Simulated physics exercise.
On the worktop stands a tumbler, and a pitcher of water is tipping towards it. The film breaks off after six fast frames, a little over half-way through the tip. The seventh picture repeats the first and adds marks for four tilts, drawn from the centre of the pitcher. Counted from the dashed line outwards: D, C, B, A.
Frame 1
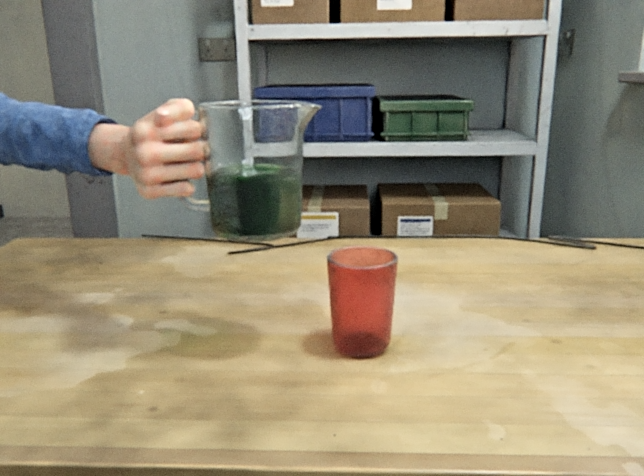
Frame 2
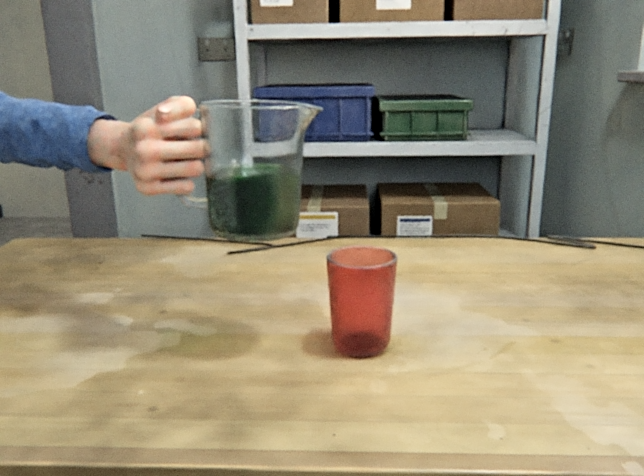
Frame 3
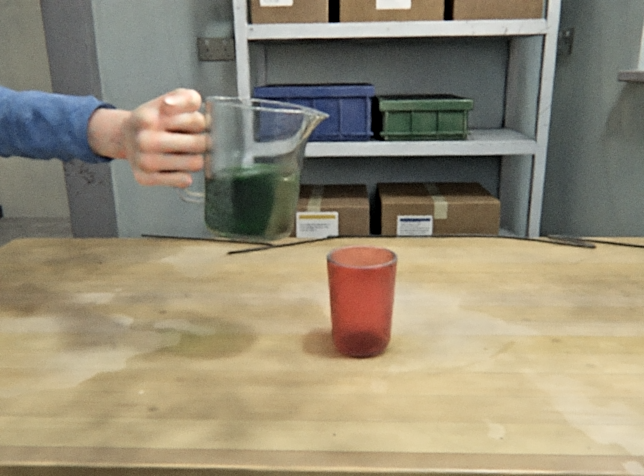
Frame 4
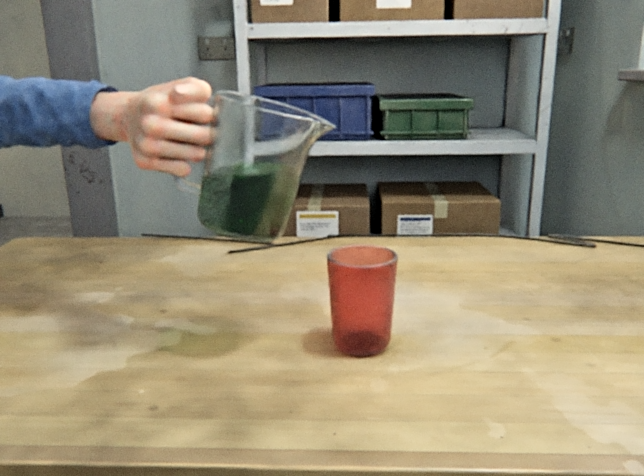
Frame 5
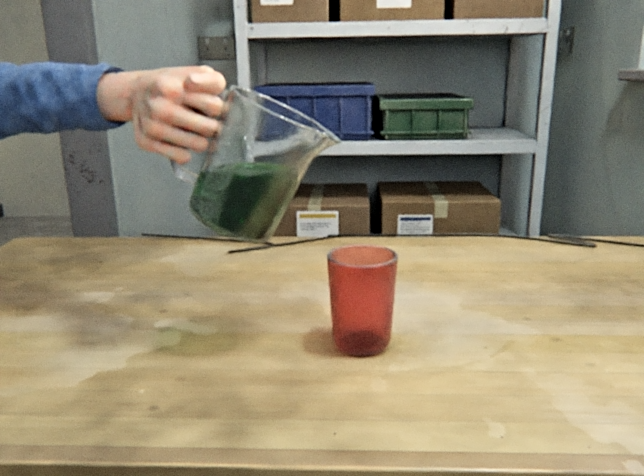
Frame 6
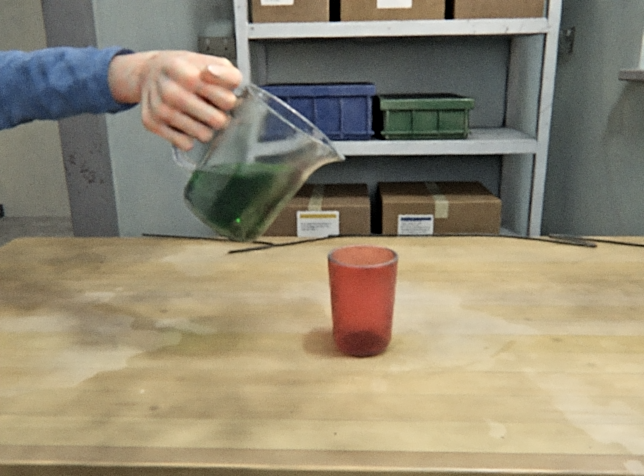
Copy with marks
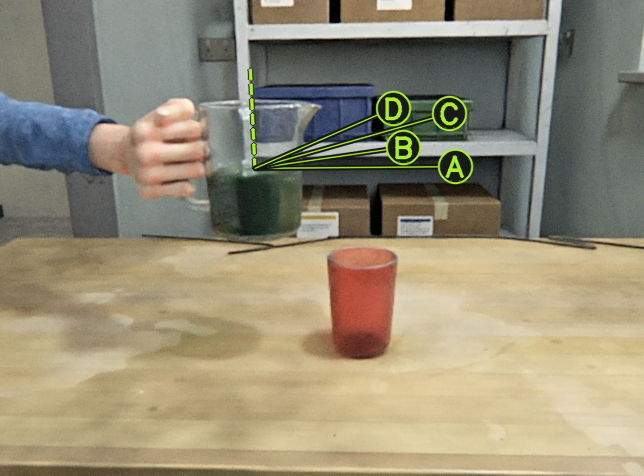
A hand in a blue sleeve held a clear pitcher of green liquid above a wooden worktop, then gradually tilted it to the right, its spout lowering near a red tumbler, with nothing pouring out.
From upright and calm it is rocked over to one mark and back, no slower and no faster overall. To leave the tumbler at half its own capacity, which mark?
C works best here.
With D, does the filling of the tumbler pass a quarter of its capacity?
Yes, it does.
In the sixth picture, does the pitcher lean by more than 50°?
No, it does not.
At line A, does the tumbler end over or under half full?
Over.
In lime, A at (438, 166); B at (386, 149); C at (433, 117); D at (377, 115).
With A, the tumbler ends with about 87 % of what it can hold; 7 % of the water is spilt.
With B, the tumbler ends with about 69 % of what it can hold; 6 % of the water is spilt.
With C, the tumbler ends with about 52 % of what it can hold; 3 % of the water is spilt.
With D, the tumbler ends with about 29 % of what it can hold; 3 % of the water is spilt.
